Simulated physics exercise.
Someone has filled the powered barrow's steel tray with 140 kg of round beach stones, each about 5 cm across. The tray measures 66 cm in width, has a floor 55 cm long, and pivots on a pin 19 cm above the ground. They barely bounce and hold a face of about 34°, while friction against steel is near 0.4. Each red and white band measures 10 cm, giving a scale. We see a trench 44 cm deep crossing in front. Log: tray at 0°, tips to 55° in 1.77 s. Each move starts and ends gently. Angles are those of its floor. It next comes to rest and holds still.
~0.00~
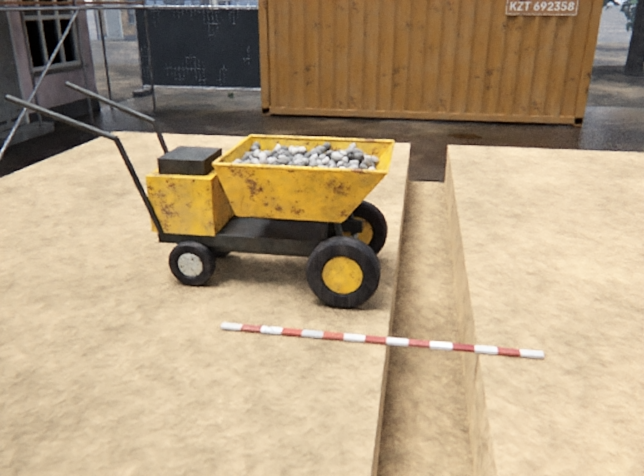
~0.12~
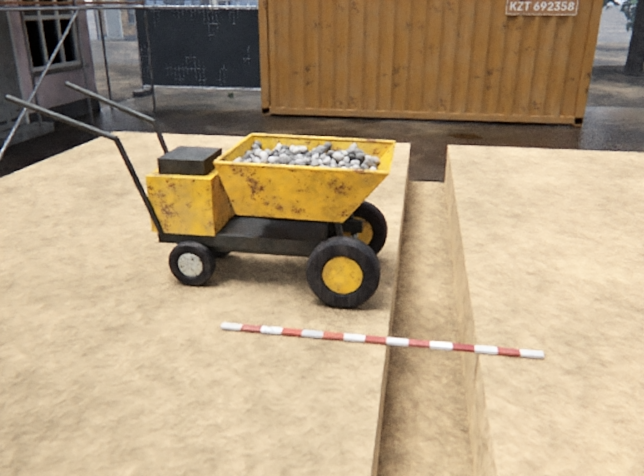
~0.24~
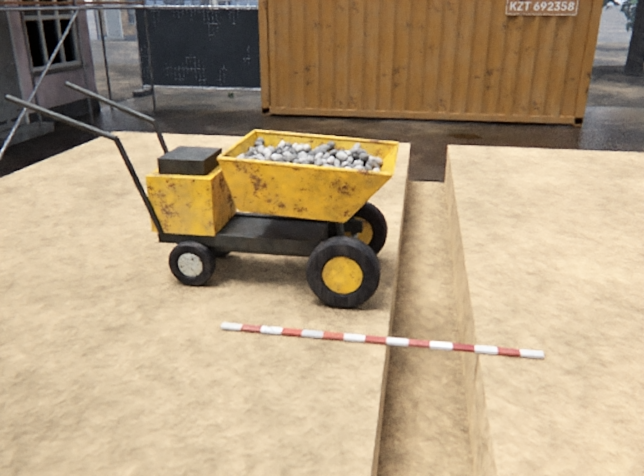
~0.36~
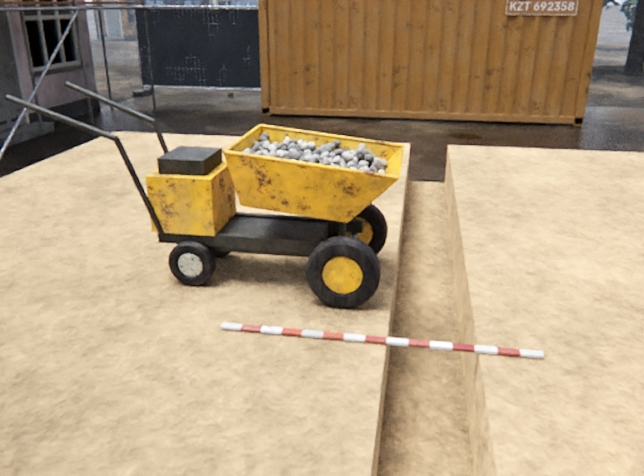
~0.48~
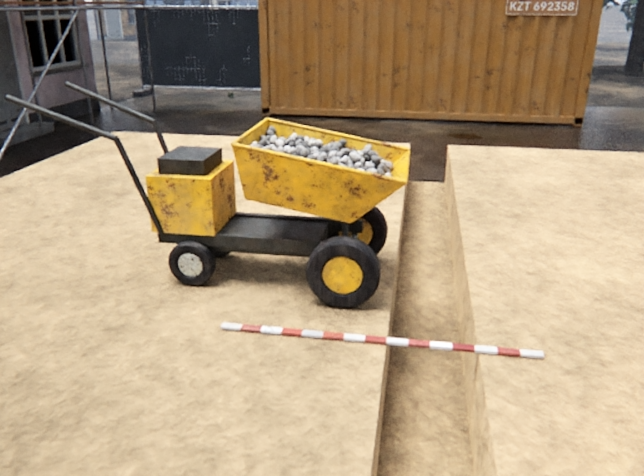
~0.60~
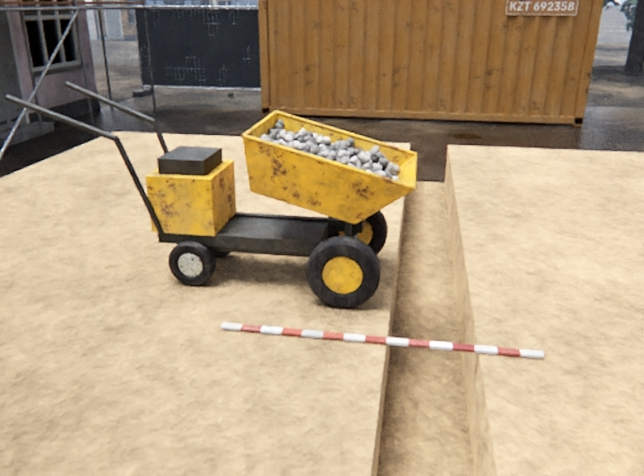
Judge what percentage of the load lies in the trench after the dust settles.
About 31 %.
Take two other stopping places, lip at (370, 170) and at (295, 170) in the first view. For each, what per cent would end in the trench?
Result: Close to 50 then close to 60 per cent.
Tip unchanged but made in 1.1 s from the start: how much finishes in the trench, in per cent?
My guess is near 25 percent.
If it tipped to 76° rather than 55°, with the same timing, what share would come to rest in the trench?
About 35%.
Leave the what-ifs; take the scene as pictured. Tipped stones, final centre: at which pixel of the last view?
Roughly (482, 287), I'd say.
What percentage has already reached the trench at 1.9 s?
Close to 5 per cent at that time.
After 1.3 s the floor is at 47°; 100 % in the tray; the foremost stones are at (451, 222).
After 1.9 s the floor is at 55°; 76 % in the tray, 5 % in the trench, 18 % past the trench; the foremost stones are at (537, 295).
After 2.2 s the floor is at 55°; 56 % in the tray, 9 % in the trench, 36 % past the trench; the foremost stones are at (594, 293).
After 4.2 s the floor is at 55°; 30 % in the tray, 31 % in the trench, 38 % past the trench; the foremost stones are at (629, 302).
